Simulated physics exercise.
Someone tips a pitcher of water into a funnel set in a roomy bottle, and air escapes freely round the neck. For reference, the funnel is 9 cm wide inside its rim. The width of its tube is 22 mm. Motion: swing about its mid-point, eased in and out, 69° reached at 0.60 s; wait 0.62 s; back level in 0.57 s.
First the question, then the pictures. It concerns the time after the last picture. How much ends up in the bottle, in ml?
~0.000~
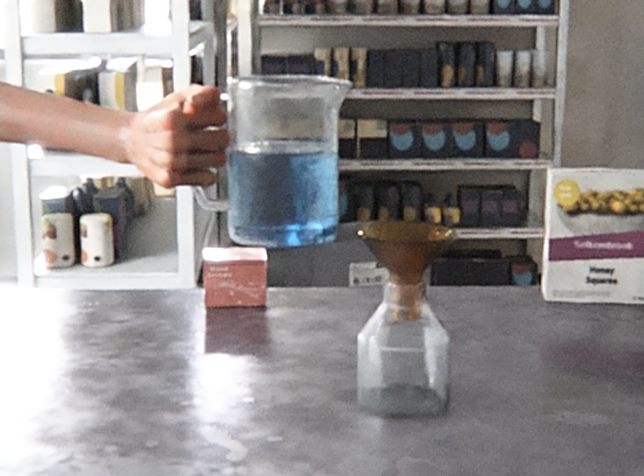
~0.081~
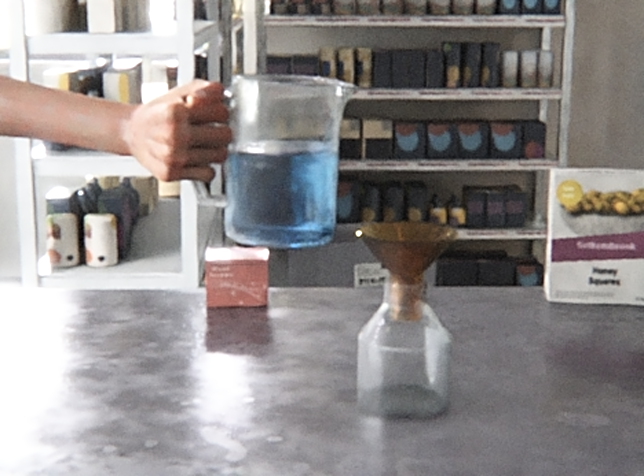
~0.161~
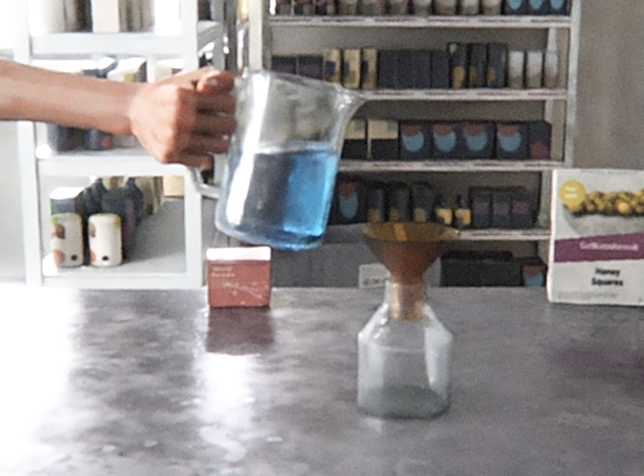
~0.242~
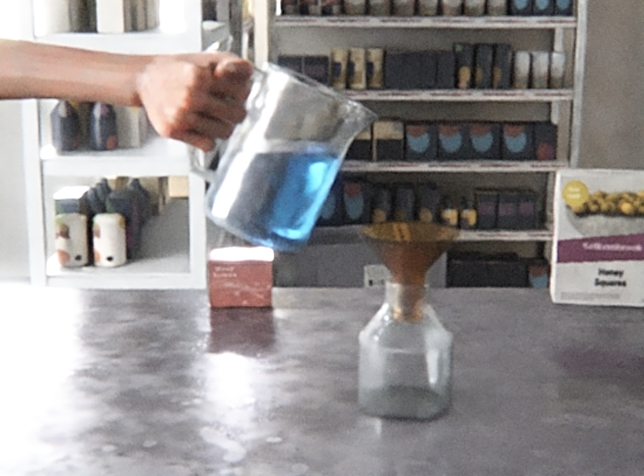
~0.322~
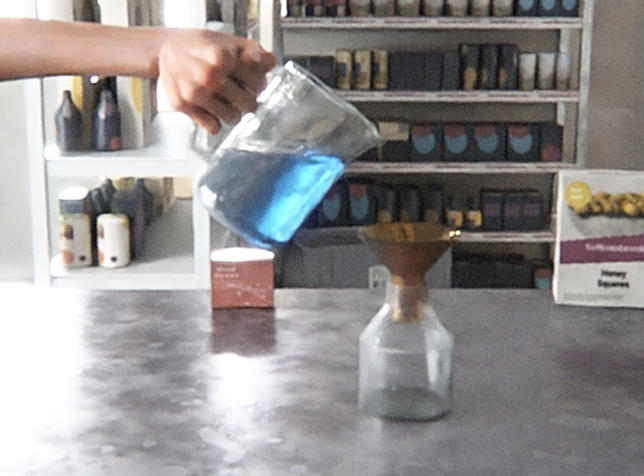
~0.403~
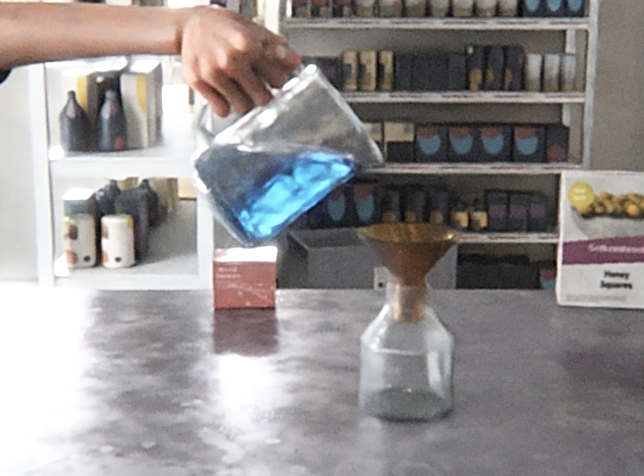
About 230 ml.
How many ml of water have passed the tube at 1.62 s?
Roughly 200 ml.
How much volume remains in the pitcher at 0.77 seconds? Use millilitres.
590 ml.
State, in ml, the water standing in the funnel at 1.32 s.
I'd put it at about 65 ml.
After 0.77 s the tilt is 69° and 20 ml has passed the tube, 50 ml is in the funnel, 595 ml in the pitcher and 0 ml has missed.
After 1.03 s the tilt is 69° and 85 ml has passed the tube, 75 ml is in the funnel, 495 ml in the pitcher and 35 ml has missed.
After 1.32 s the tilt is 64° and 140 ml has passed the tube, 65 ml is in the funnel, 450 ml in the pitcher and 60 ml has missed.
After 1.62 s the tilt is 14° and 200 ml has passed the tube, 30 ml is in the funnel, 440 ml in the pitcher and 60 ml has missed.
In the end 230 ml has passed the tube, 0 ml is in the funnel, 440 ml in the pitcher and 65 ml has missed.
